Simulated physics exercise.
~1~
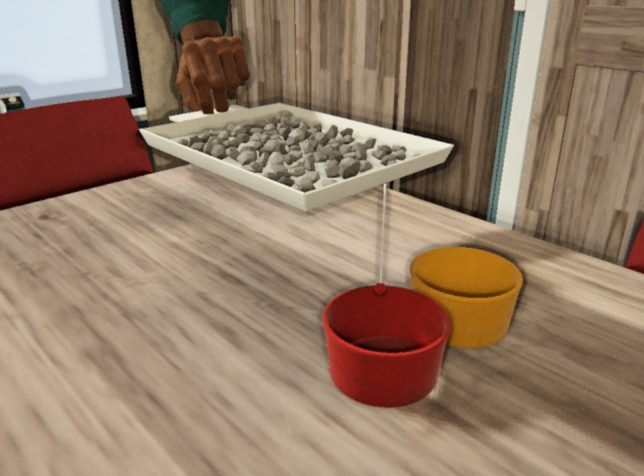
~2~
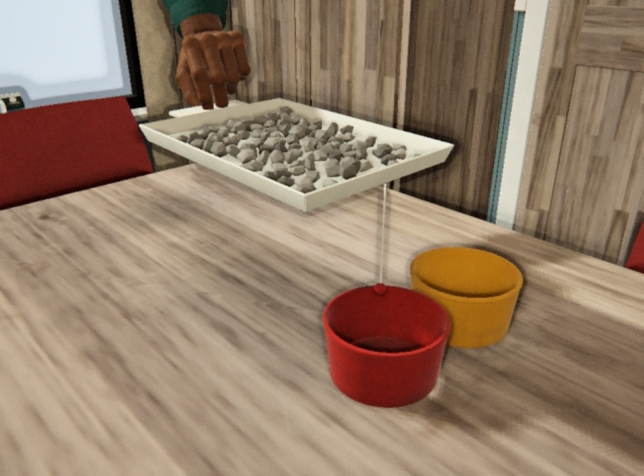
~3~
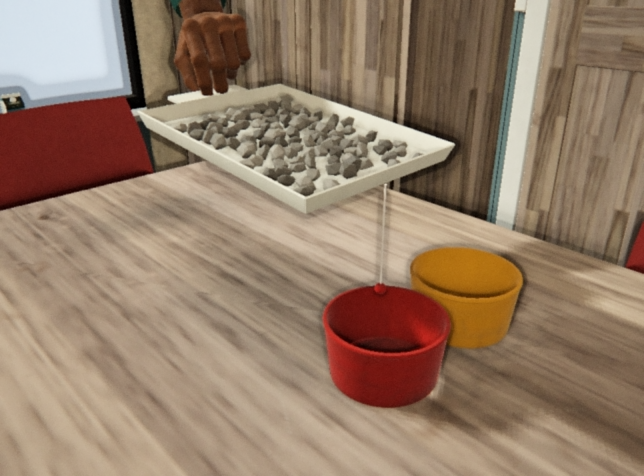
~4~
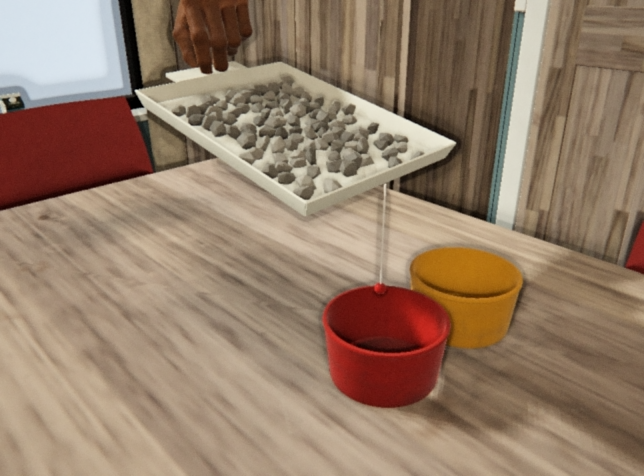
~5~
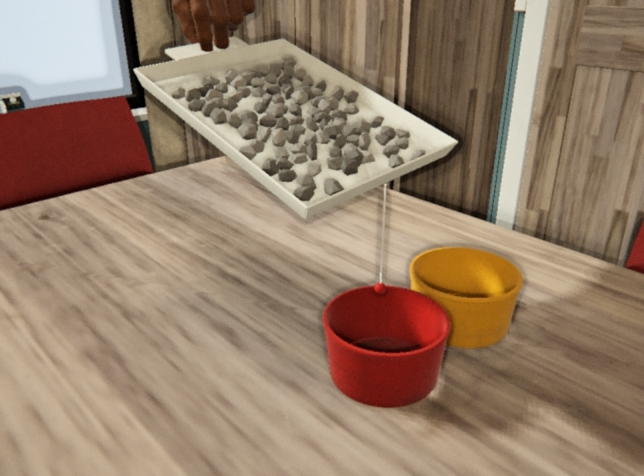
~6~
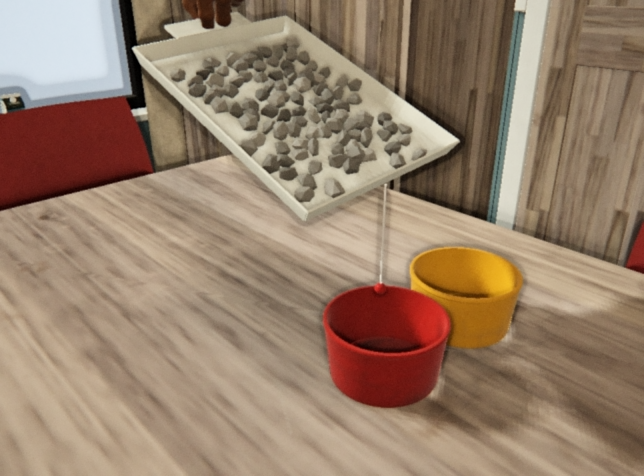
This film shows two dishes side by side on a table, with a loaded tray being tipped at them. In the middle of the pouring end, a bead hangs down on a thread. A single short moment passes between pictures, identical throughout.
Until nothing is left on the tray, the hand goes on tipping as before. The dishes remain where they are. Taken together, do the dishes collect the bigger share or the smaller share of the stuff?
The smaller share.
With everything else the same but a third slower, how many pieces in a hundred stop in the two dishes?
About 40 %.
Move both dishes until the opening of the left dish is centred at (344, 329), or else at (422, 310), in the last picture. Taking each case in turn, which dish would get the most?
Placement one: The left-positioned dish. Placement two: The left-positioned dish.
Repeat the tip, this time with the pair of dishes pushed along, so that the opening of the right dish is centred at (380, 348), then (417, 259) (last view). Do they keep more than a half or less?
Result, first setup: A majority share; second setup: A minority share.
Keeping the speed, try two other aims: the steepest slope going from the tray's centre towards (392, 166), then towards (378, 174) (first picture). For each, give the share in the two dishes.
You'd get 70 per cent the first time and 50 per cent the second time.
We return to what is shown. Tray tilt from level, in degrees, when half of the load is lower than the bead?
My estimate is some 90 degrees.
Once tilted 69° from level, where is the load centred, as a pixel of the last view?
Roughly at (357, 168).
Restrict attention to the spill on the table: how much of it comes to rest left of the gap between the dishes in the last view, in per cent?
Estimate: Near 70 per cent.
Just after the last frame, tray tipped steeply; almost all on the tray; about a tenth in the air.
A moment on, tray tipped past a quarter turn; just a few on the tray; roughly a quarter in the left dish; roughly half outside both; about a tenth in the air.
Further on, tray tipped past a quarter turn; roughly a third in the left dish; roughly two thirds outside both.
When it is over, tray tipped past a quarter turn; roughly a third in the left dish; not one in the right dish; roughly two thirds outside both.
